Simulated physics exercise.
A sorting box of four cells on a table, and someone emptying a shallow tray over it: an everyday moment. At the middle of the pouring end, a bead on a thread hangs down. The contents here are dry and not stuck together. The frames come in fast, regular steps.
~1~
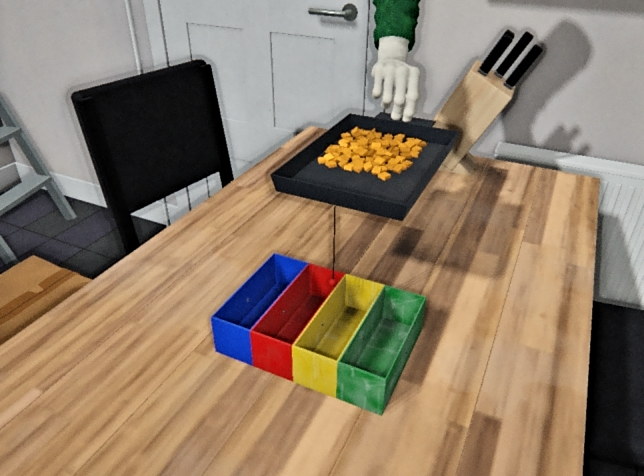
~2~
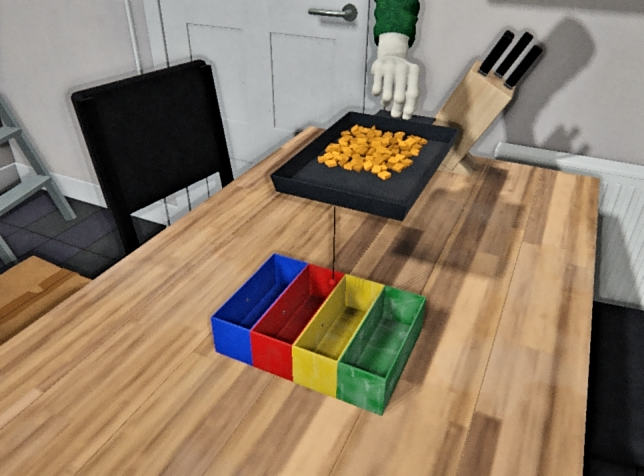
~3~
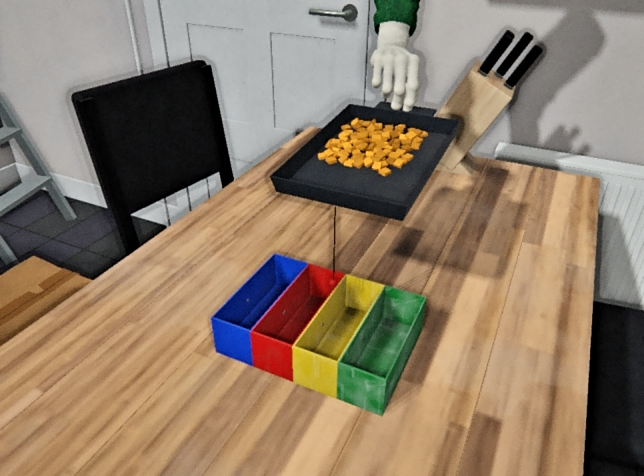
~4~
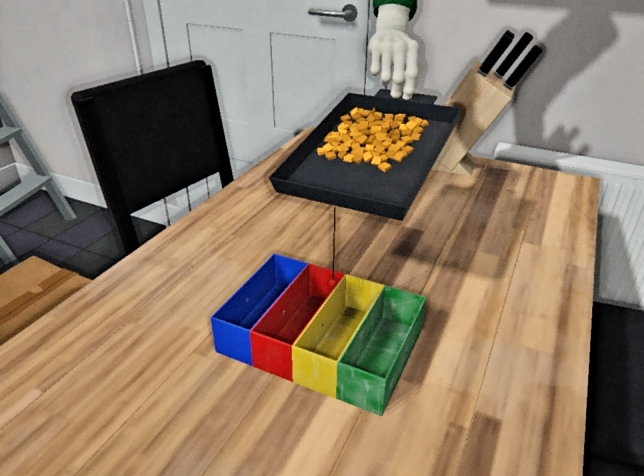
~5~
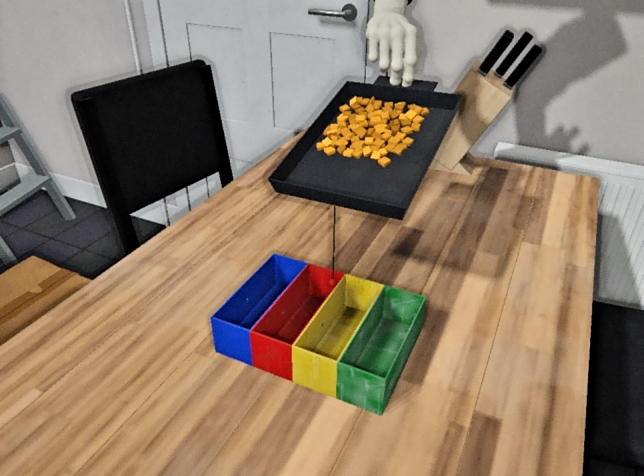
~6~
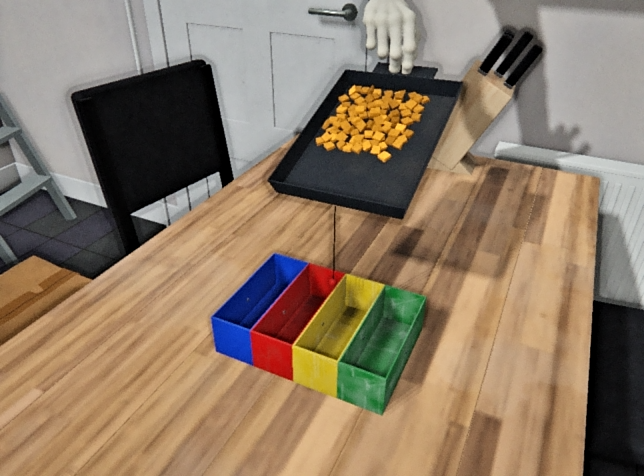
The clip opens with a white hand at the far edge of a dark, shallow tray of small orange pieces, above a blue, red, yellow and green sorting box. The hand raises that edge gradually, and the tray goes from level to clearly tilted toward the box, the pieces still on it.
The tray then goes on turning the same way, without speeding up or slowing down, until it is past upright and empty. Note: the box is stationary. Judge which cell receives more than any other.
The red cell receives the most.
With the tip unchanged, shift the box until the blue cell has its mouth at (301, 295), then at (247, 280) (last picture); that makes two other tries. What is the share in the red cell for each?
30, then 40 %.
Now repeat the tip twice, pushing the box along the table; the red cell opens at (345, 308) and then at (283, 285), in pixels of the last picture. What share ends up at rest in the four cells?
In turn 70 and 100 in a hundred.
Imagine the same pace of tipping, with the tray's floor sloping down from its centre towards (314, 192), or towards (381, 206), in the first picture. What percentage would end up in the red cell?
You'd see roughly 40 per cent the first time and 0 per cent the second.
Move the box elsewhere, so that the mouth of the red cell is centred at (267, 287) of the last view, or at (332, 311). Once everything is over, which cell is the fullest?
Try 1 - that yellow cell; try 2 - the blue cell.
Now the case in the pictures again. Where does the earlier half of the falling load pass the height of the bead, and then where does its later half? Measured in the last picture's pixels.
(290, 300) first, (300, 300) later.
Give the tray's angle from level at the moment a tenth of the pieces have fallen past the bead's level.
The angle is roughly 80° at that point.
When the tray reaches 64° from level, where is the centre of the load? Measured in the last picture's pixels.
Somewhere near pixel (317, 190).
Soon, tray tipped steeply; nearly all on the tray; a small part falling or outside the box.
A while on, tray tipped past a quarter turn; most on the tray; a small part in the red cell; a small part in the yellow cell; a stray few in the blue cell; a small part falling or outside the box.
Towards the end, tray tipped past a quarter turn; about half in the red cell; about a quarter in the yellow cell; about a quarter in the blue cell; a small part in the green cell.
Finally, tray tipped past a quarter turn; about half in the red cell; about a quarter in the yellow cell; about a quarter in the blue cell; a small part in the green cell.
